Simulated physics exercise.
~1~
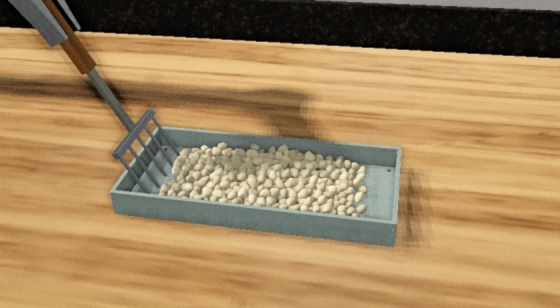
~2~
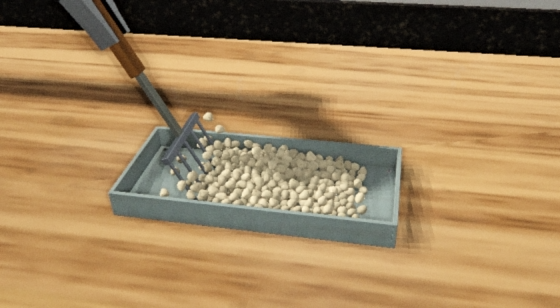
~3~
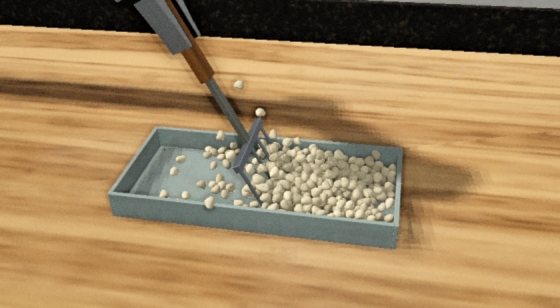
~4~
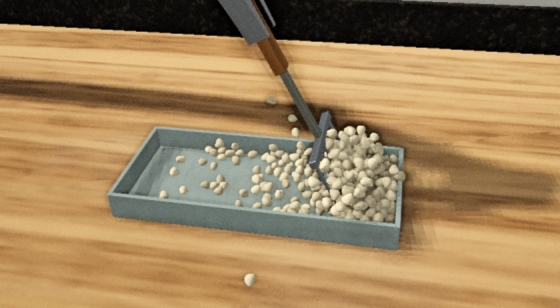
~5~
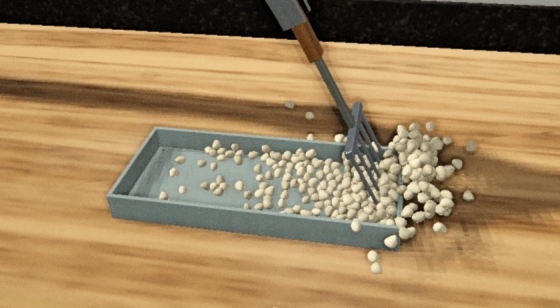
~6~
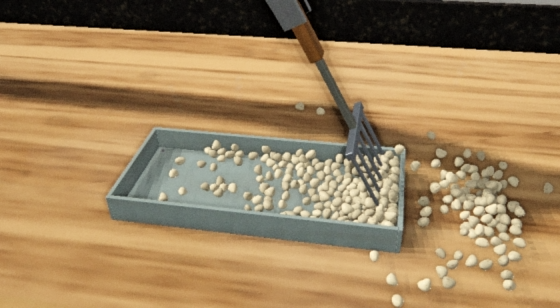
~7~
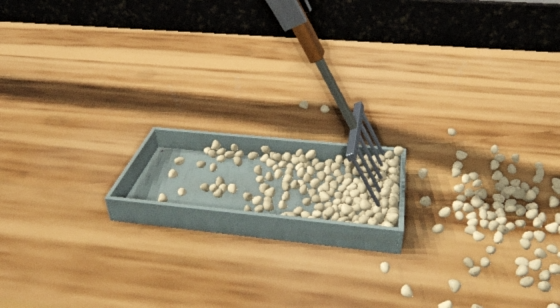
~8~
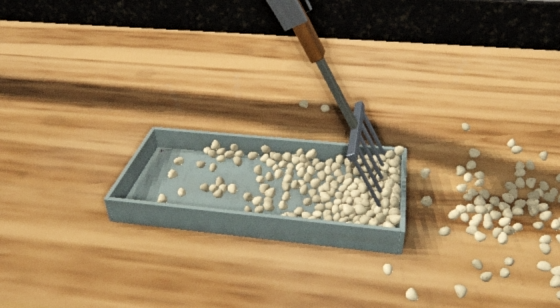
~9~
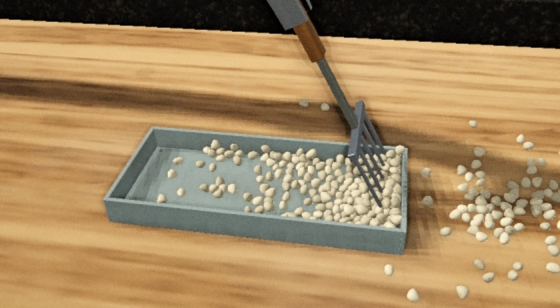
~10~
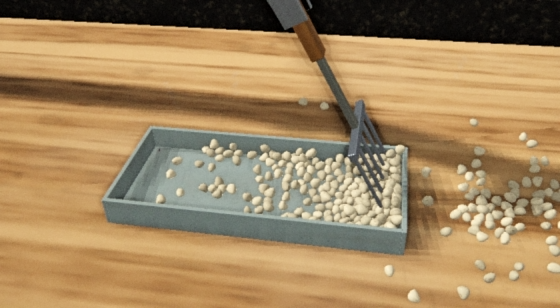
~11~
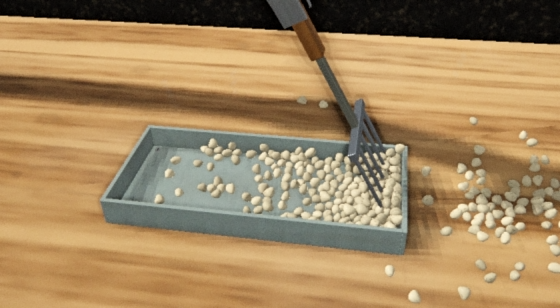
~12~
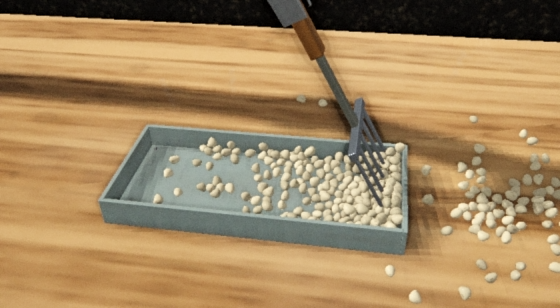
On a wooden table, a fork pushes pale beans rightward through a tray, spilling some out.
